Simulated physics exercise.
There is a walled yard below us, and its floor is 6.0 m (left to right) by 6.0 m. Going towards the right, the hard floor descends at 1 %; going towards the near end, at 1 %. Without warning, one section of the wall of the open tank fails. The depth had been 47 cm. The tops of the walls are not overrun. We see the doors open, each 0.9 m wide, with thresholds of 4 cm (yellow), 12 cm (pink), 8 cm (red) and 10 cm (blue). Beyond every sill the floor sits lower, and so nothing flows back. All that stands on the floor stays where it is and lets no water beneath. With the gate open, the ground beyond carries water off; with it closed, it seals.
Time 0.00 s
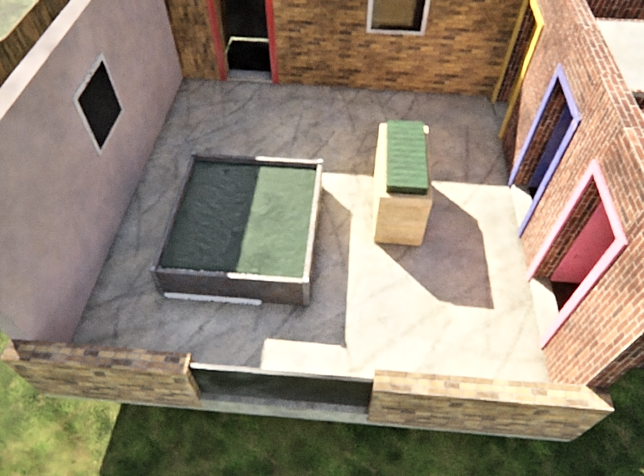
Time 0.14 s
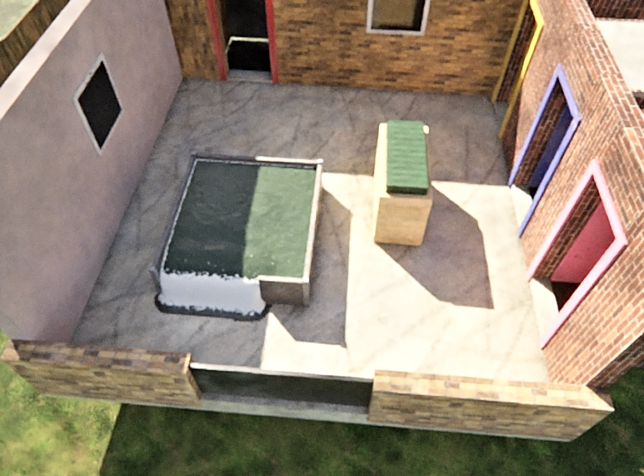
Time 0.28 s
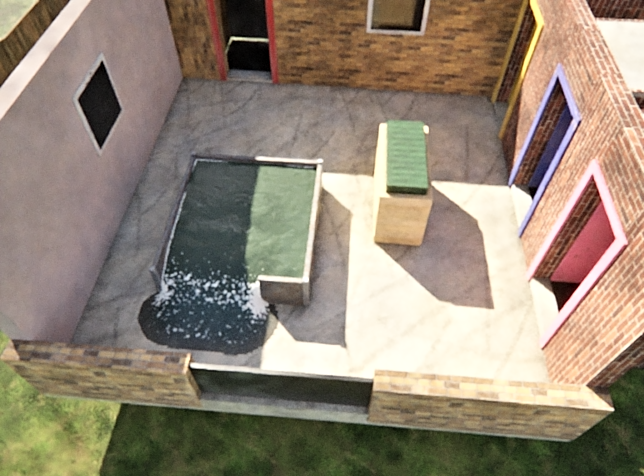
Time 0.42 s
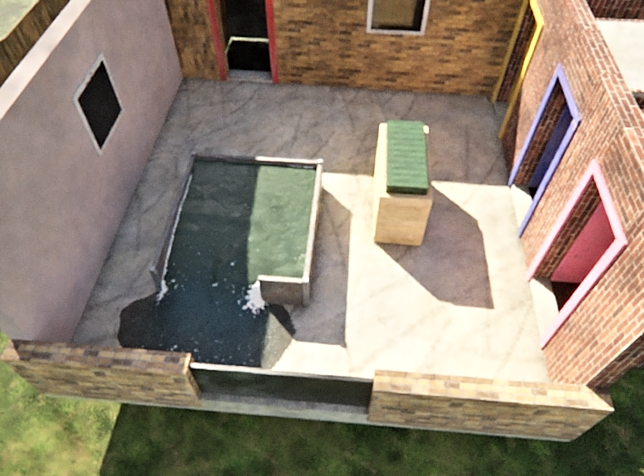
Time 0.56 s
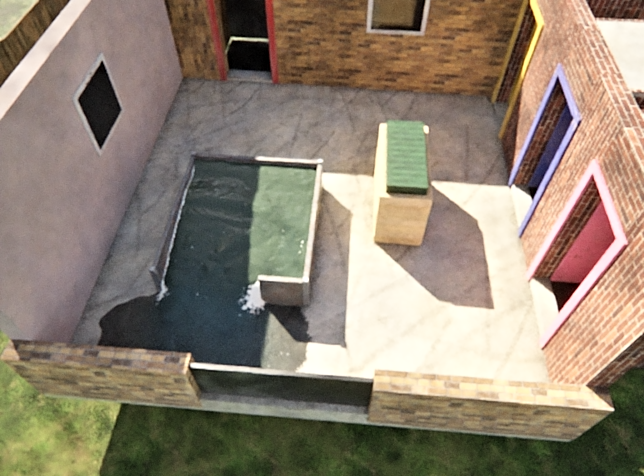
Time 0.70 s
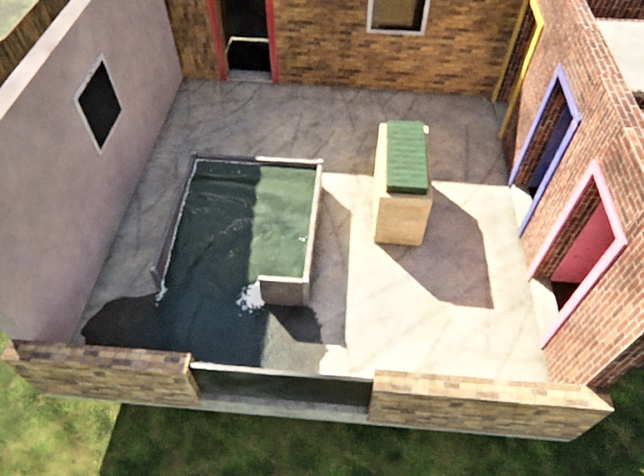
Dark green water lies still in a low, open rectangular tank, then bursts through the tank's near side in a white-edged sheet, seen from a fixed, high viewpoint over a walled yard. A tan block with a green ribbed top stands to the right, near blue- and pink-framed doorways in a brick wall. The water foams, then spreads darkly across the pale paving towards the low front wall, widening left and right.
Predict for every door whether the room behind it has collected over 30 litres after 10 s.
As I see it, yellow door: Above the cap. Pink door: Below the cap. Red door: Below the cap. Blue door: Below the cap.
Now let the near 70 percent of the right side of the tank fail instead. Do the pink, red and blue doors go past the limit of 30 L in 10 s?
Pink exceeds; red falls short; blue falls short.
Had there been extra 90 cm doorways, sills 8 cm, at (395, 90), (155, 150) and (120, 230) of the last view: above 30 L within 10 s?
Result in order - not enough, not enough, not enough.
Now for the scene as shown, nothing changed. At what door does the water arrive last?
The final one is the yellow door.
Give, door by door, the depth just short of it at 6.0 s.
In cm: Yellow 2, pink 11, red 9, blue 6.
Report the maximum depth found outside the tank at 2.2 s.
Max around 40 cm.
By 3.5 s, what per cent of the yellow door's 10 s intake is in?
Fraction in by then: Around 0 per cent.
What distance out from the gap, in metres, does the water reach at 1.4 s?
Some 3.0 metres from the gap.
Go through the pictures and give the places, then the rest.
The first frame shows still water, 47 cm deep, in the open tank at (245, 215).
In the second frame, water pours out at (212, 288) and has run 0.7 m, to (263, 309); typically 8 cm deep outside, 47 cm at the open tank's back.
In the third frame, water pours out at (212, 289) and has run 0.9 m, to (145, 320); typically 9 cm deep outside, 47 cm at the open tank's back.
In the fourth frame, water pours out at (212, 289) and has run 1.3 m, to a hidden place; typically 7 cm deep outside, 47 cm at the open tank's back.
In the fifth frame, water pours out at (212, 289) and has run 1.5 m, to a hidden place; typically 8 cm deep outside, 47 cm at the open tank's back.
In the sixth frame, water pours out at (212, 290) and has run 1.8 m, to a hidden place; typically 9 cm deep outside, 44 cm at the open tank's back.
After 1.4 s water covers 10 % of the floor and is deepest (42 cm) near (61, 367); yellow door not reached, pink door not reached, red door not reached, blue door not reached.
After 2.2 s water covers 30 % of the floor and is deepest (40 cm) near (61, 367); yellow door not reached, pink door not reached, red door not reached, blue door not reached.
After 3.5 s water covers 50 % of the floor and is deepest (24 cm) near (61, 367); yellow door not reached, pink door 15 cm at the sill, 1 L in, red door not reached, blue door not reached.
After 6.0 s water covers 75 % of the floor and is deepest (15 cm) near (552, 410); yellow door 2 cm at the sill, 0 L in, pink door 11 cm at the sill, 5 L in, red door 9 cm at the sill, 10 L in, blue door 6 cm at the sill, 0 L in.
After 10.0 s water covers 95 % of the floor and is deepest (14 cm) near (508, 187); yellow door 10 cm at the sill, 52 L in, pink door 8 cm at the sill, 5 L in, red door 4 cm at the sill, 12 L in, blue door 6 cm at the sill, 0 L in.
